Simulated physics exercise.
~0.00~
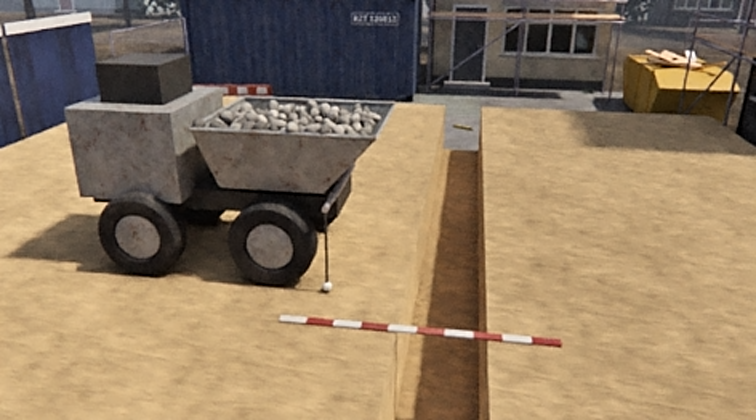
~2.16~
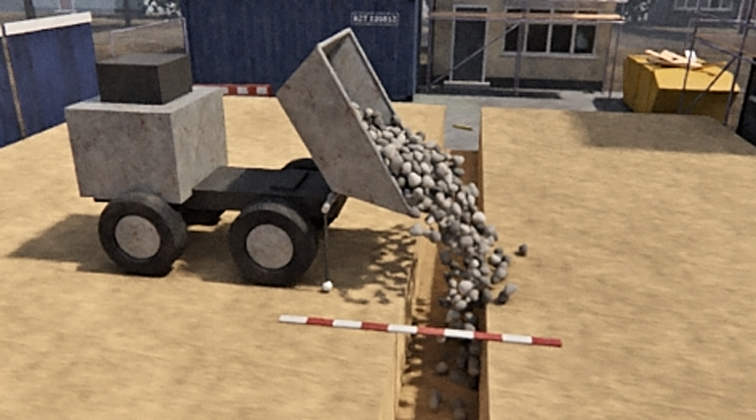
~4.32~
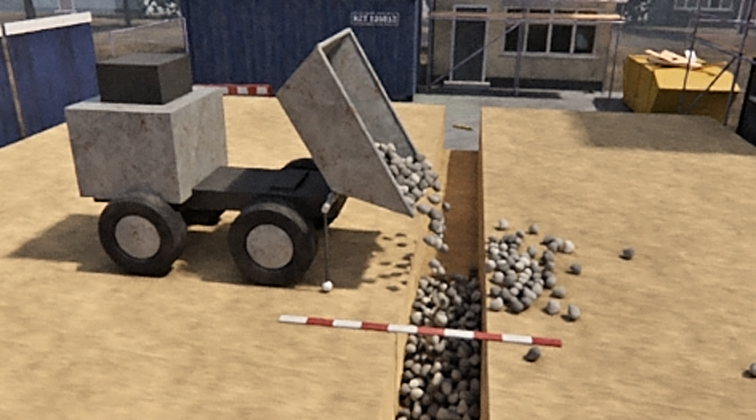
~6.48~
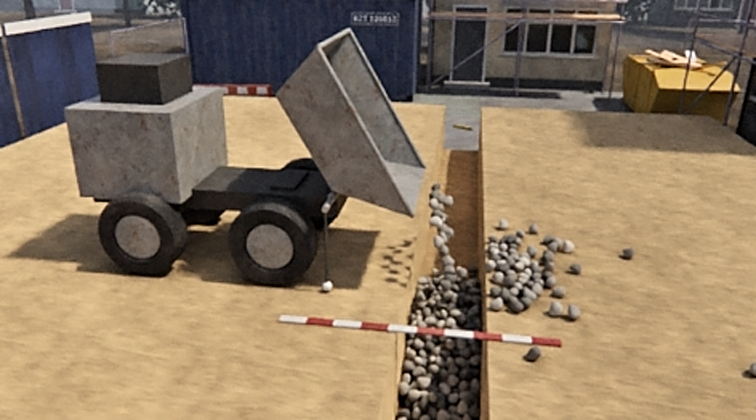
To begin with, a grey dumper with a skip full of rounded stones stands on sandy ground, left of a narrow trench with a red and white striped pole across it. The skip tips up steeply towards the right, and the stones pour over its lower edge into the trench. Some of them land beyond it, scattering on the ground to the right. The flow thins as the trench fills and only a small heap remains in the raised skip. Finally the skip is empty, still tilted, with most stones lying in the trench and a small group past it.
